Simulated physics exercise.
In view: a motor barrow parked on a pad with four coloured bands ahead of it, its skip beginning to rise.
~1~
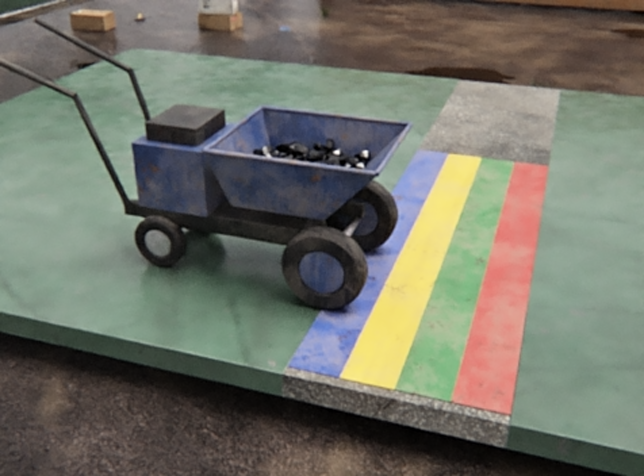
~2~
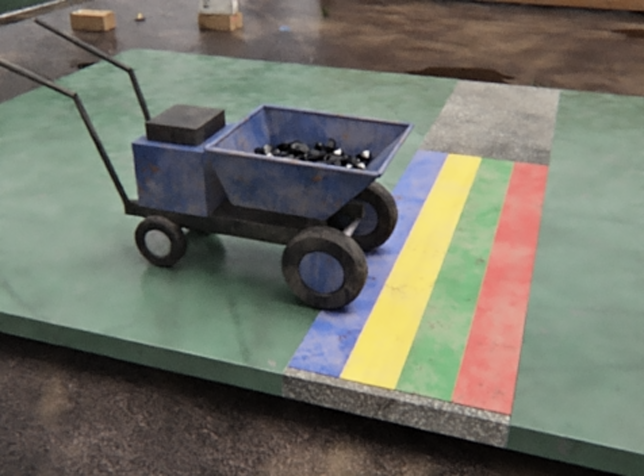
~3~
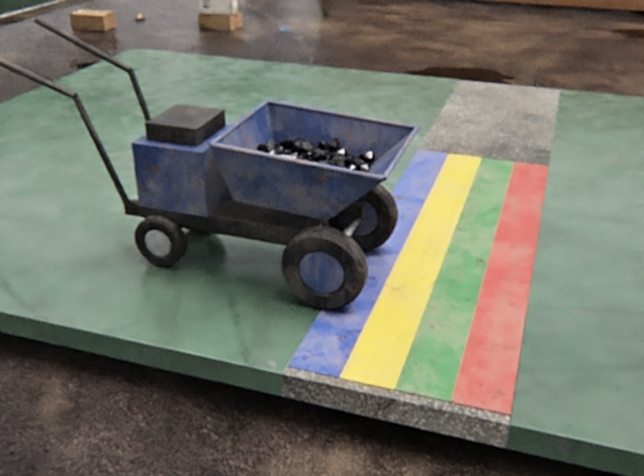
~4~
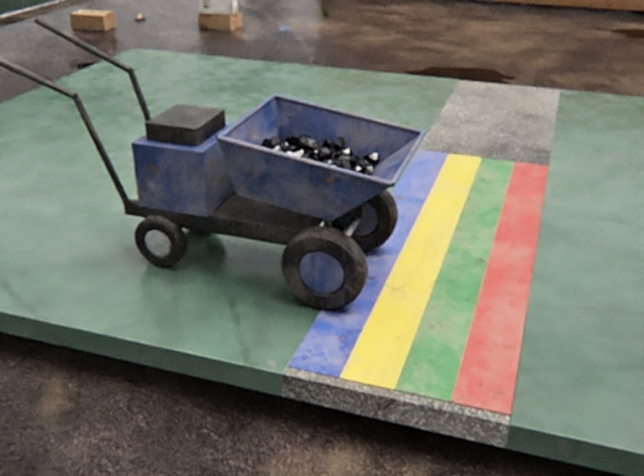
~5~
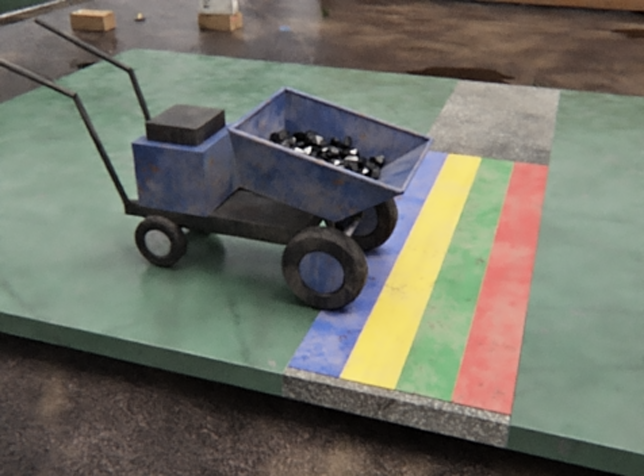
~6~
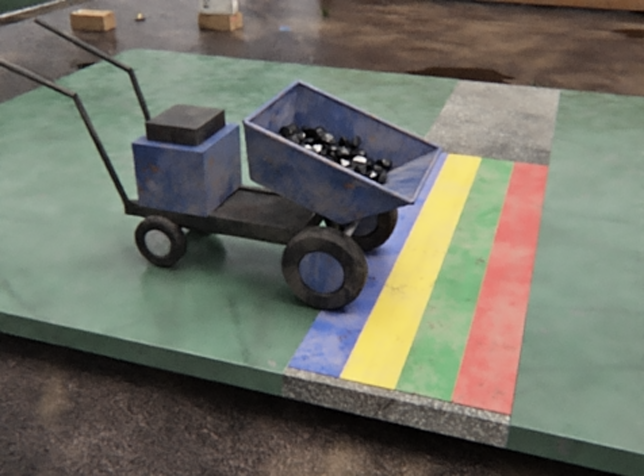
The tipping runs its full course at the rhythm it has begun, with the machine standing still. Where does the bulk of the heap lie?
The red strip carries the most.
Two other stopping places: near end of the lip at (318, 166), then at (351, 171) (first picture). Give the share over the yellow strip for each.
In turn 40 and 10 in a hundred.
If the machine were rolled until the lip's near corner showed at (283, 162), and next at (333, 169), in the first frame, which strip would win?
At the first place the strip in yellow, at the second that green strip.
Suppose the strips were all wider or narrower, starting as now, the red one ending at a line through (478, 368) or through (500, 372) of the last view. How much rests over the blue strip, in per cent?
First some 0, then 0 per cent.
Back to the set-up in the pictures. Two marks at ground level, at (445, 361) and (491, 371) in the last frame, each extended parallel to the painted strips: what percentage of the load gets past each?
In turn 80 and 30 in a hundred.
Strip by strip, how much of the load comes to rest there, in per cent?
Blue strip near 0; yellow strip near 0; green strip near 30; red strip near 45.
Soon after the last picture, skip tipped steeply; all in the skip.
A little later, skip tipped steeply; nearly all in the skip; a stray few over the green strip; a stray few over the red strip.
Later still, skip tipped right over; a small part in the skip; about a quarter over the green strip; about half over the red strip; a small part off the paint.
At rest, skip tipped right over; a small part in the skip; none over the blue strip; none over the yellow strip; about a third over the green strip; about half over the red strip; about a quarter off the paint.
